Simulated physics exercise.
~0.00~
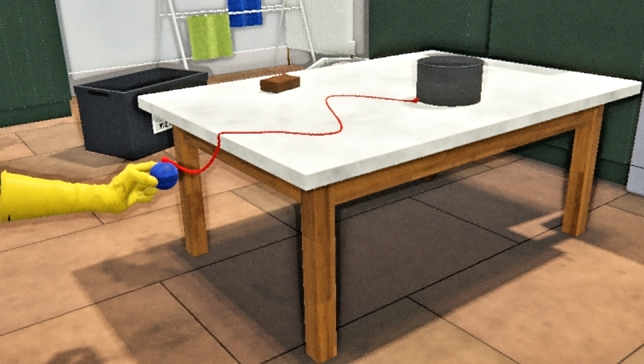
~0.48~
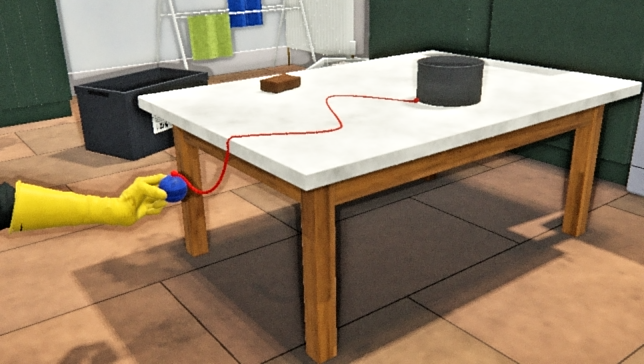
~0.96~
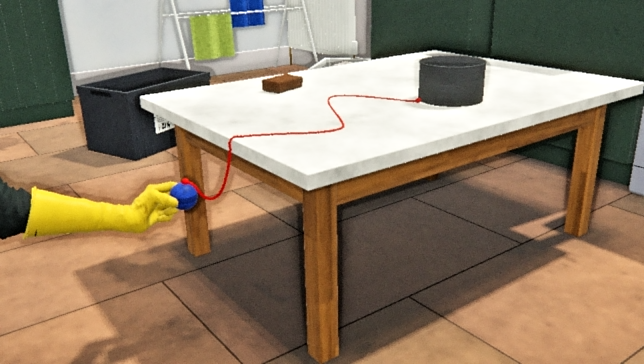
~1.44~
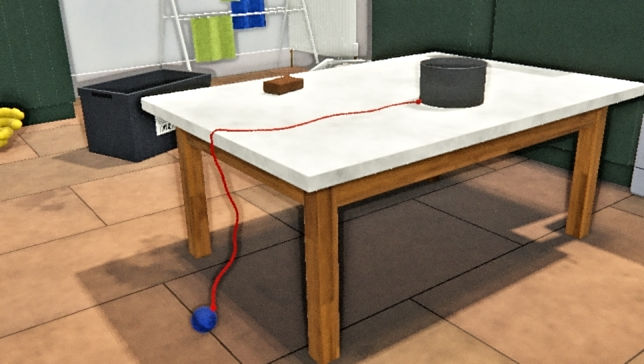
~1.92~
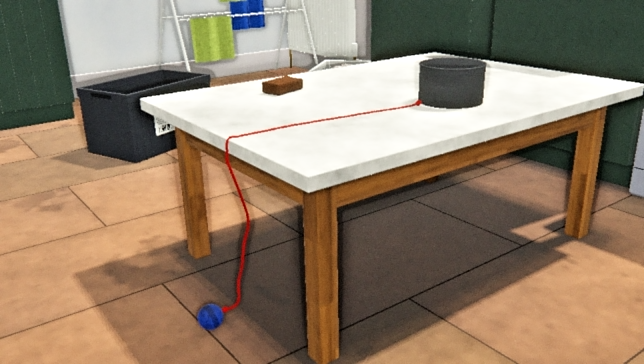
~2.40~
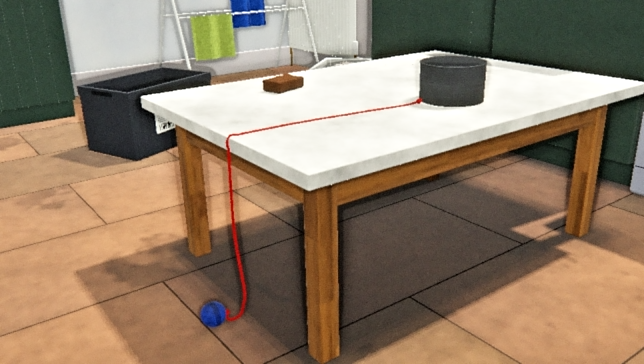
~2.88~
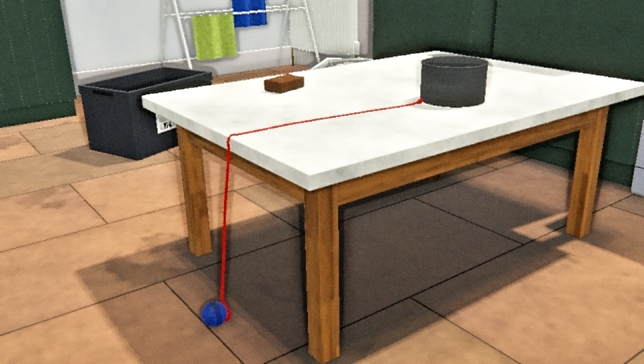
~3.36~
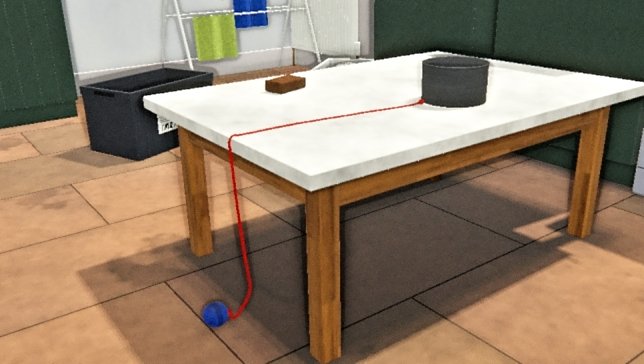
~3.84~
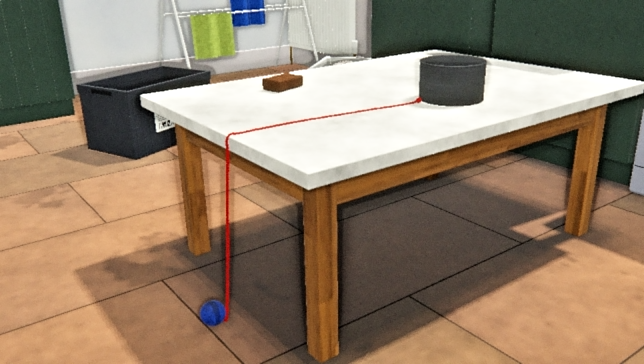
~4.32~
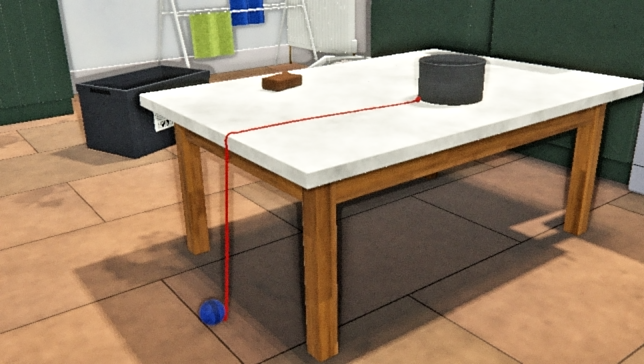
A hand in a yellow rubber glove reaches in from the left, holding a blue ball beside a white-topped wooden table, seen from slightly above by a gently swaying camera. A red string runs from the ball across the tabletop to a dark grey pot, with a small brown sponge lying farther back. The hand moves the ball slightly right, then lets go and draws back out of view. The ball drops to the tiled floor, and the string straightens across the table. Finally the ball rests below the table edge, while pot and sponge stay on top.
